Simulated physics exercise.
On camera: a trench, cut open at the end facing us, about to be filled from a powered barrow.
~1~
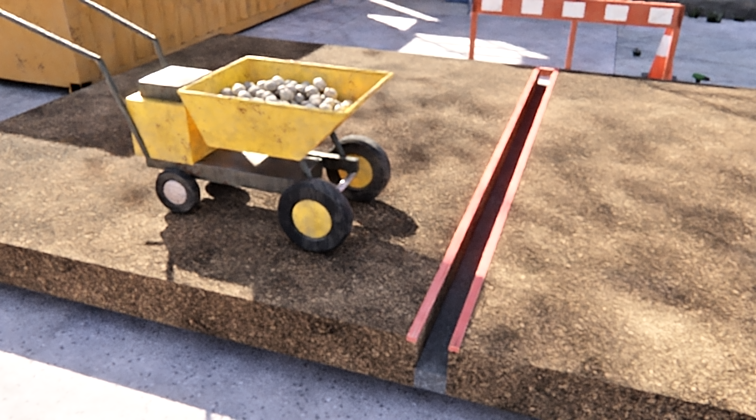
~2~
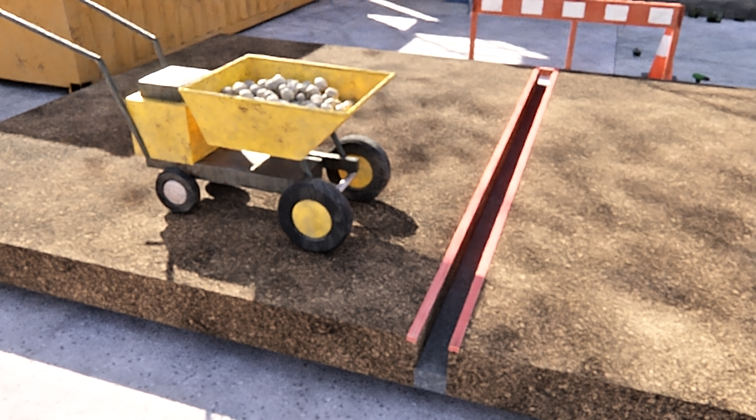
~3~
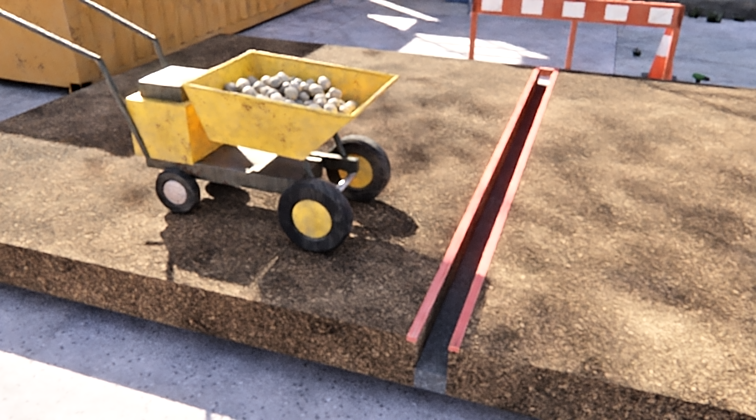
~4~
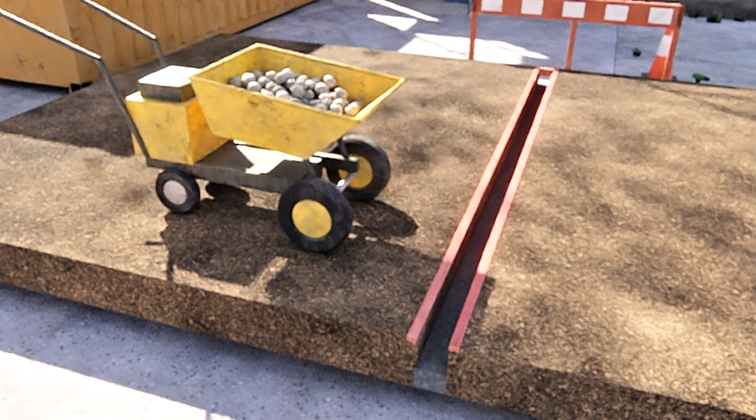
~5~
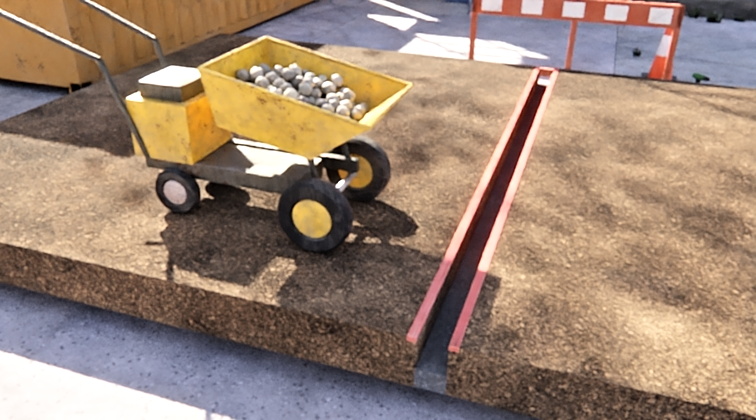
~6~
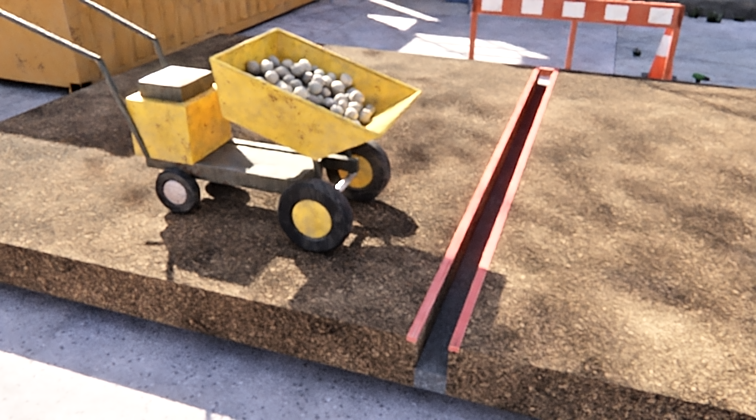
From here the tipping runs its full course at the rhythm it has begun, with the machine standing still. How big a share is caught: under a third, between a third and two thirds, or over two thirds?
In the trench: From one third to two thirds.
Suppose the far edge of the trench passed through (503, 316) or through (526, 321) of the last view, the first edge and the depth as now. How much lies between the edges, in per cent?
The first gives 90 %, the second 100 %.
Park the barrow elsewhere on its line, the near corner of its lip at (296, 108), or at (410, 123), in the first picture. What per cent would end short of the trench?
Roughly 50 per cent, and 0 per cent.
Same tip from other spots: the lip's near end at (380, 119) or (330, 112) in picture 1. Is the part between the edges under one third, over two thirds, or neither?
At the first place less than a third, at the second the middle third.
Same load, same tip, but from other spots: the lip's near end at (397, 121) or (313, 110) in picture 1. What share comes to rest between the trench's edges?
The first gives 0 %, the second 40 %.
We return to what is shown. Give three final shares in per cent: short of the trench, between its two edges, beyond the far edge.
Short near 15; between near 50; beyond near 30.
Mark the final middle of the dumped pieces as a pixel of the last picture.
Around (479, 242).
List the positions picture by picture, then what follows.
Lip of the skip at (345, 115), level; top of the load at (279, 107), river pebbles; first edge of the trench at (429, 300); far edge at (468, 308), the trench under half as wide as the skip, and about as deep as wide, in the first frame.
Lip of the skip at (347, 115), level; top of the load at (280, 106), in the second frame.
Lip of the skip at (352, 118), tipped barely; top of the load at (283, 105), in the third frame.
Lip of the skip at (359, 122), tipped a little; top of the load at (271, 90), in the fourth frame.
Lip of the skip at (369, 128), tipped a little; top of the load at (269, 92), in the fifth frame.
Lip of the skip at (379, 136), tipped clearly; top of the load at (278, 87); first edge of the trench at (429, 300); far edge at (468, 308), in the sixth frame.
Soon, skip tipped steeply; all in the skip.
A while on, skip tipped steeply; most in the skip; a stray few short of the trench; a small part in or heaped over the trench; a stray few beyond it; a stray few falling.
Towards the end, skip tipped right over; a small part in the skip; a small part short of the trench; about half in or heaped over the trench; about a quarter beyond it.
Finally, skip tipped right over; a small part in the skip; a small part short of the trench; about half in or heaped over the trench; about a quarter beyond it.
